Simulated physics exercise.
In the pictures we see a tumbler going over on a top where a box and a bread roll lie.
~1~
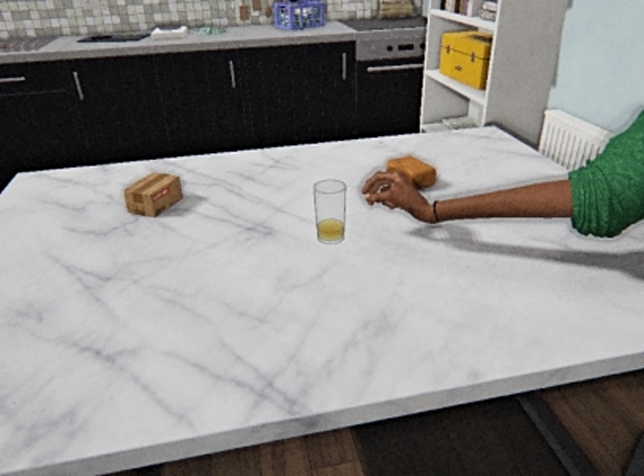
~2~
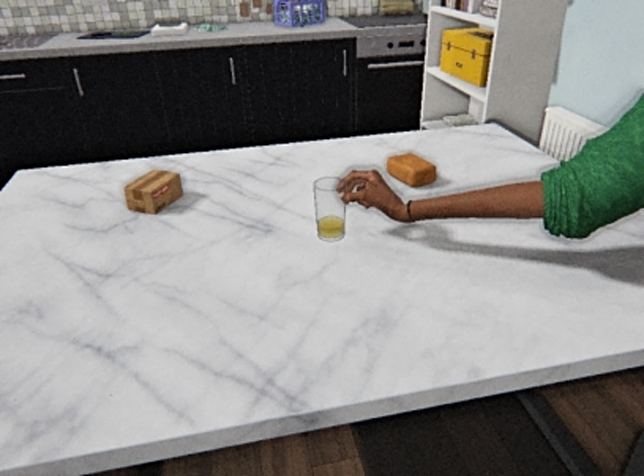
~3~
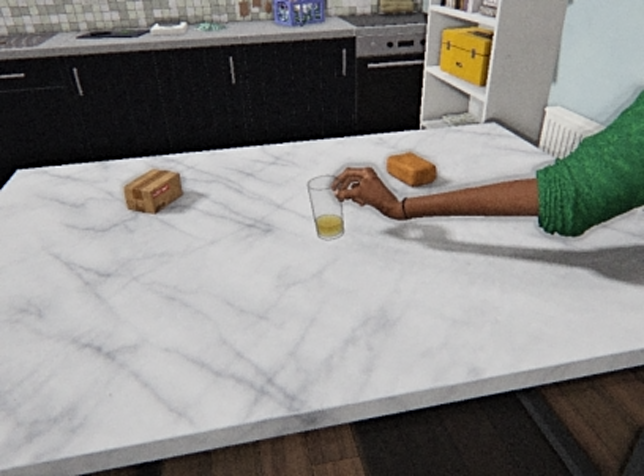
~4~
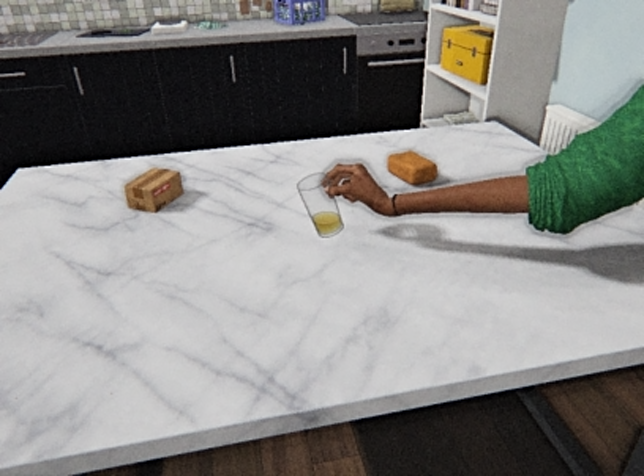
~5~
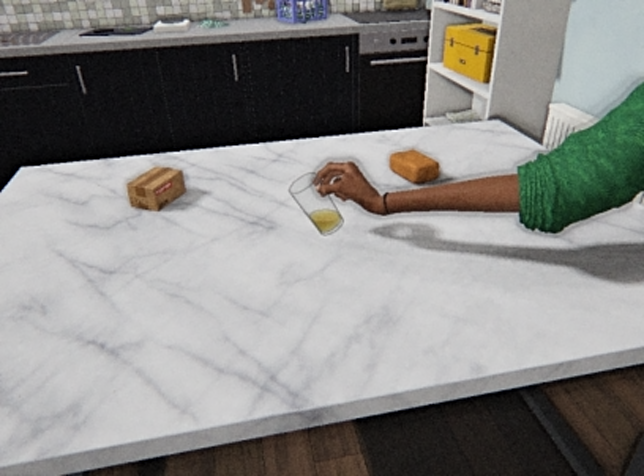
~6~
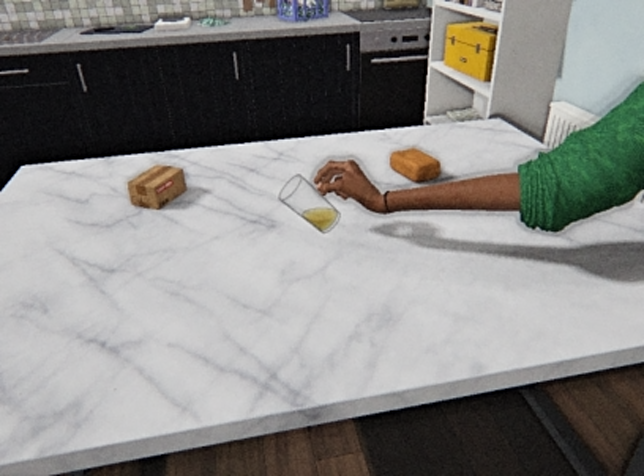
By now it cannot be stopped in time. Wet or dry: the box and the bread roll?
Box comes out dry, bread roll comes out dry.
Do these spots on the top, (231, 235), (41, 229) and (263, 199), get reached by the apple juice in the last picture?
The first point ends up under the spill, the second free of the spill, the third free of the spill.
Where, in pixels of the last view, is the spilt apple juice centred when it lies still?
The centre comes to rest around (171, 244).
Next, the puddle covers about as much as a saucer; the box is clear of it; the bread roll is clear of it.
After that, the puddle covers about as much as a plate; the box is clear of it; the bread roll is clear of it.
Finally, the puddle covers about as much as a plate; the box is clear of it; the bread roll is clear of it.
